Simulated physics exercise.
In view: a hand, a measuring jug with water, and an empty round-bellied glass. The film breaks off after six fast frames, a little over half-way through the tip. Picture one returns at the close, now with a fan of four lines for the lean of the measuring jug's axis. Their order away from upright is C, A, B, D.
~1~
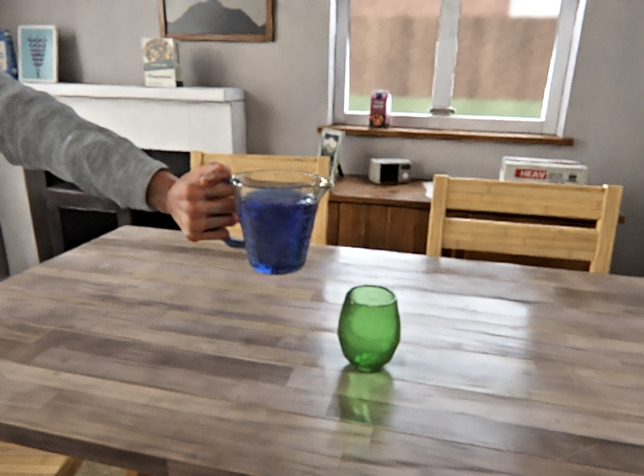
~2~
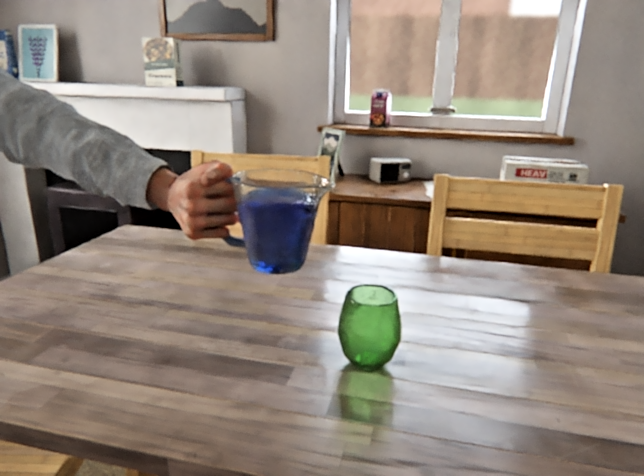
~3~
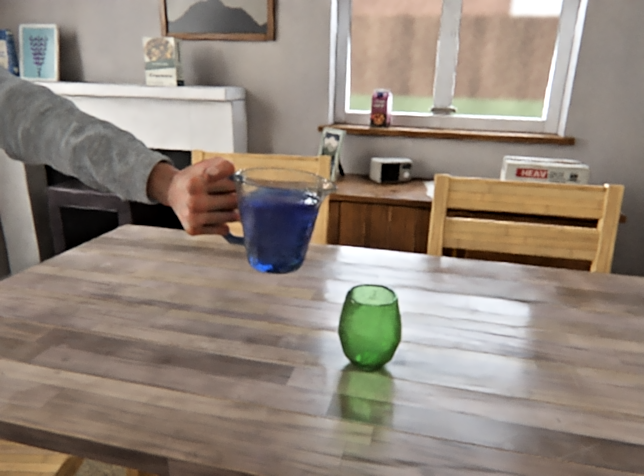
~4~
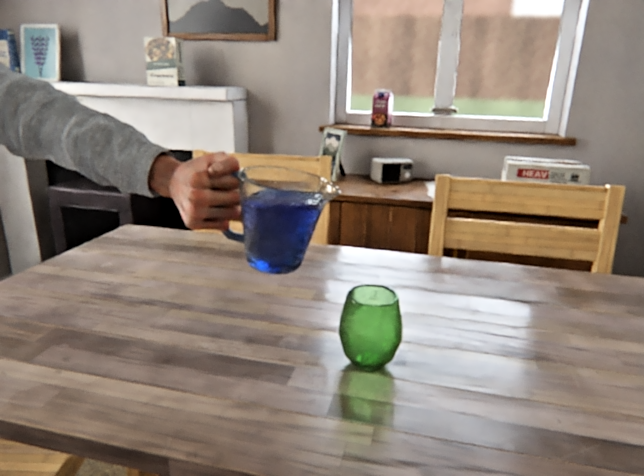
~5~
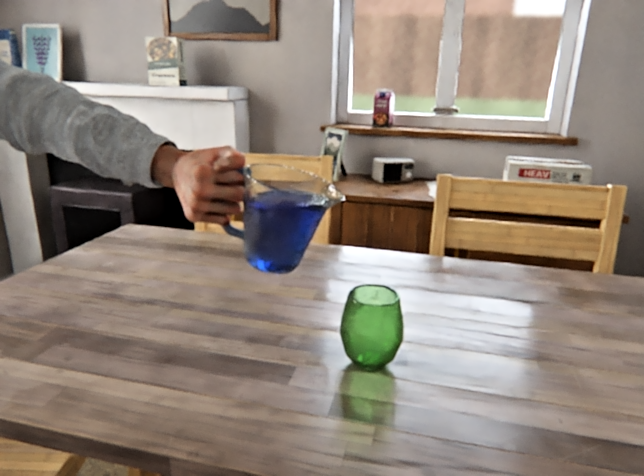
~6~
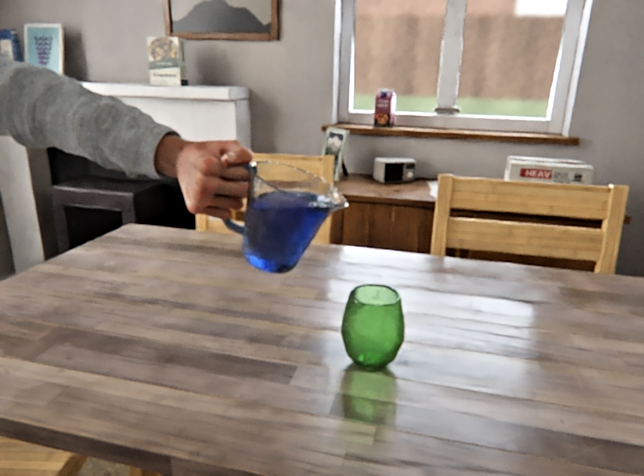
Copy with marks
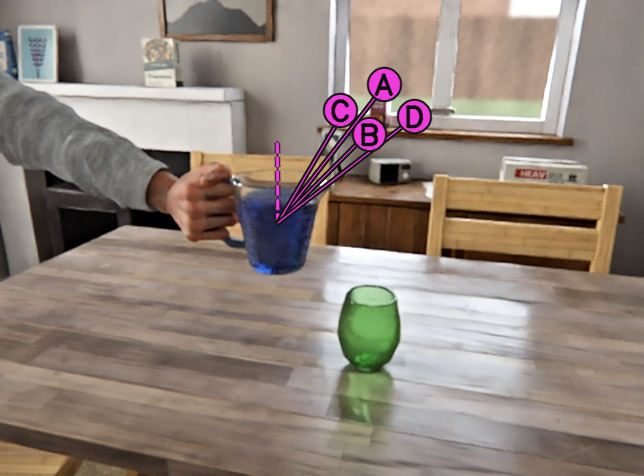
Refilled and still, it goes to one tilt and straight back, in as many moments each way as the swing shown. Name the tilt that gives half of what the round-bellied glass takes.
The best line is D.
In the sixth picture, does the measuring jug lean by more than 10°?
Yes.
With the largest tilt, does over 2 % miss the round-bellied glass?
No, it does not.
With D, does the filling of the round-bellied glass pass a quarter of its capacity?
Yes.
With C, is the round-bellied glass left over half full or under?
Under half.
In magenta, A at (374, 98); B at (355, 145); C at (334, 127); D at (402, 127).
For line A, the round-bellied glass ends with about 21 % of what it can hold.
For line B, the round-bellied glass ends with about 35 % of what it can hold.
For line C, the round-bellied glass ends with about 10 % of what it can hold.
For line D, the round-bellied glass ends with about 50 % of what it can hold.
